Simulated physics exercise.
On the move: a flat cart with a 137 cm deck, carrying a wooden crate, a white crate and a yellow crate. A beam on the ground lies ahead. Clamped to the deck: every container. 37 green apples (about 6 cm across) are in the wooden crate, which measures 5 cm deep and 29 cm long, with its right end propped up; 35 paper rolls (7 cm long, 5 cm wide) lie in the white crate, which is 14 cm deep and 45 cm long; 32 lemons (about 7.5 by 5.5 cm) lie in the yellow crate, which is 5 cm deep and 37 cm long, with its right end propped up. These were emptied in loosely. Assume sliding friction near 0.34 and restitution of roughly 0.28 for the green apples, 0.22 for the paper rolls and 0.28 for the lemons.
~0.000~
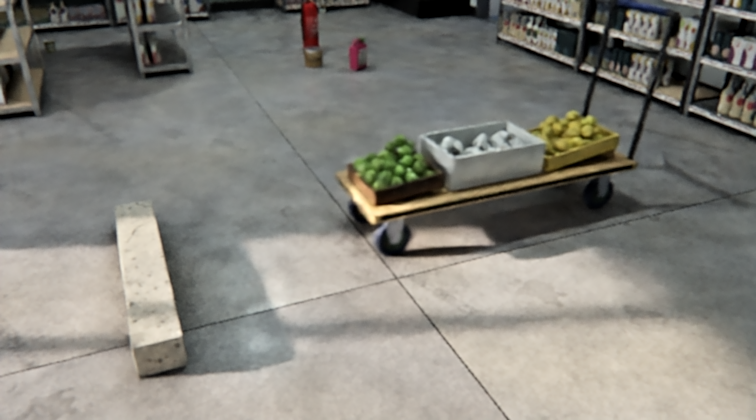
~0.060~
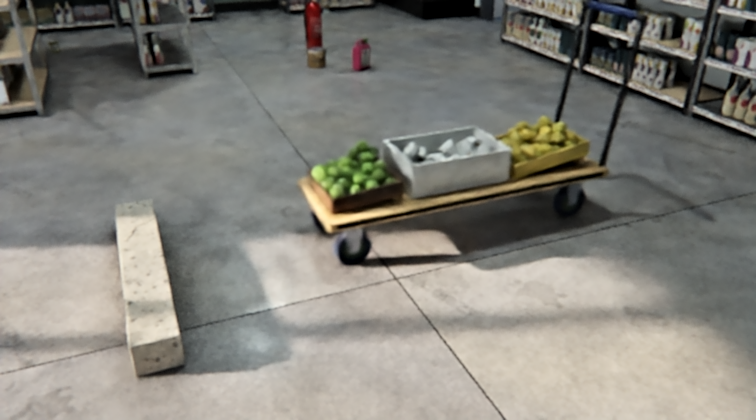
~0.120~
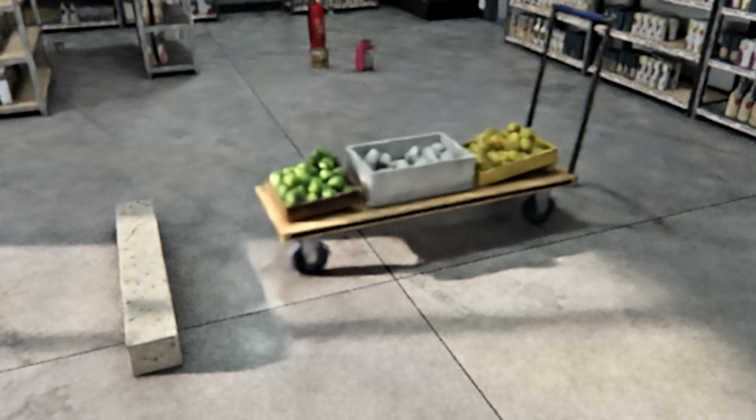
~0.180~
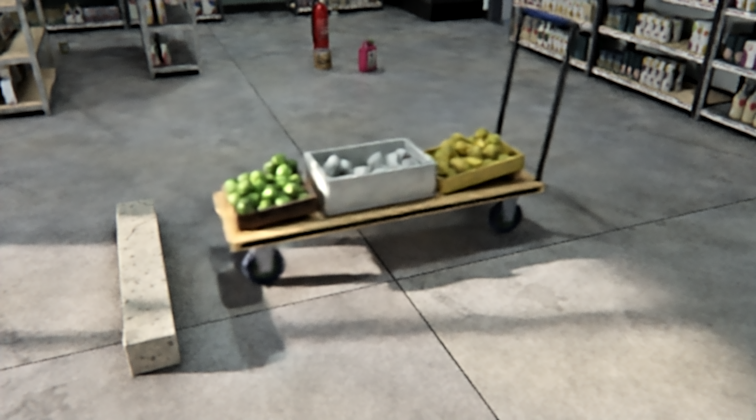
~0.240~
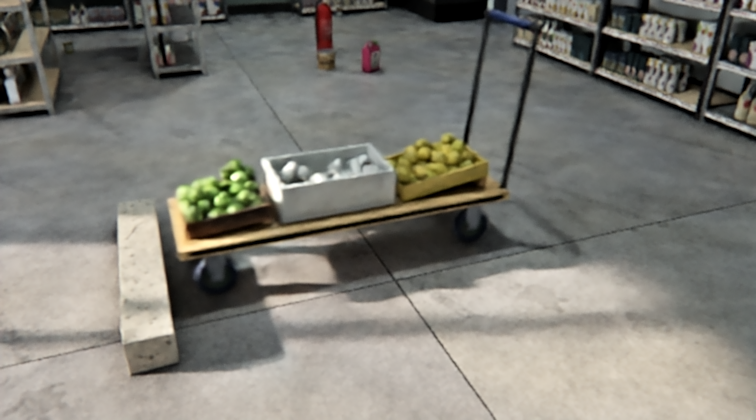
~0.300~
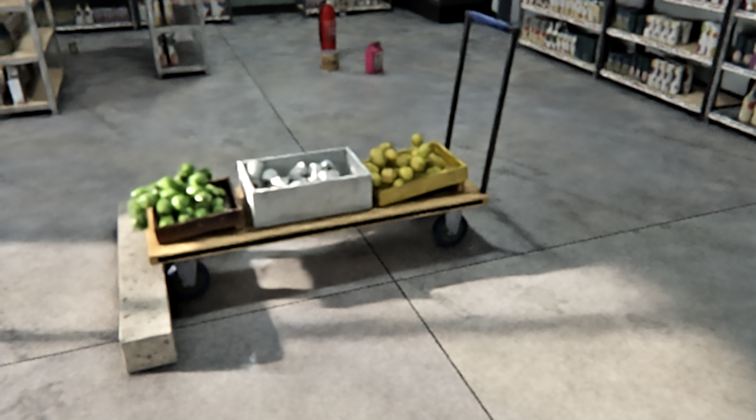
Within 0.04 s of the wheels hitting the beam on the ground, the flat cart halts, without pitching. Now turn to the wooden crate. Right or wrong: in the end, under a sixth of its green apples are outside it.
Wrong, it is over a sixth.
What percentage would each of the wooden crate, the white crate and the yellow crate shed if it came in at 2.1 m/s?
In that case the wooden crate sheds 40 per cent of its load, the white crate 0 per cent, and the yellow crate 20 per cent.
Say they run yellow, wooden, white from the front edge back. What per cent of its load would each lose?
With that order the wooden crate sheds 40 per cent of its load, the white crate 10 per cent, and the yellow crate 40 per cent.
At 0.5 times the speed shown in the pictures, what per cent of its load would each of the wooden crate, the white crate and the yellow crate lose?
Then wooden crate 40, white crate 0, yellow crate 10 per cent.
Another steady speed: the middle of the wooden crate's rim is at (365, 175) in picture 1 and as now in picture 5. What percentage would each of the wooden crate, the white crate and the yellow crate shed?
In that case you'd see wooden crate at 50, white crate at 0 and yellow crate at 20 percent.
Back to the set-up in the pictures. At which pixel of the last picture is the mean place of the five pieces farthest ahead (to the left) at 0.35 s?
The leading five average out near (102, 218).
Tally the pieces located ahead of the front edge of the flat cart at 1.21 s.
Some 20 pieces.
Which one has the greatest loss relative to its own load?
Wooden crate.
After 0.35 s, 12 of 37 out of the wooden crate, 0 of 35 out of the white crate and 2 of 32 out of the yellow crate.
After 0.47 s, 18 of 37 out of the wooden crate, 3 of 35 out of the white crate and 9 of 32 out of the yellow crate.
After 0.70 s, 18 of 37 out of the wooden crate, 3 of 35 out of the white crate and 10 of 32 out of the yellow crate.
When it is over (at 1.21 s), 18 of 37 out of the wooden crate, 3 of 35 out of the white crate and 10 of 32 out of the yellow crate. Asked share, 18 of 37, 49 per cent.
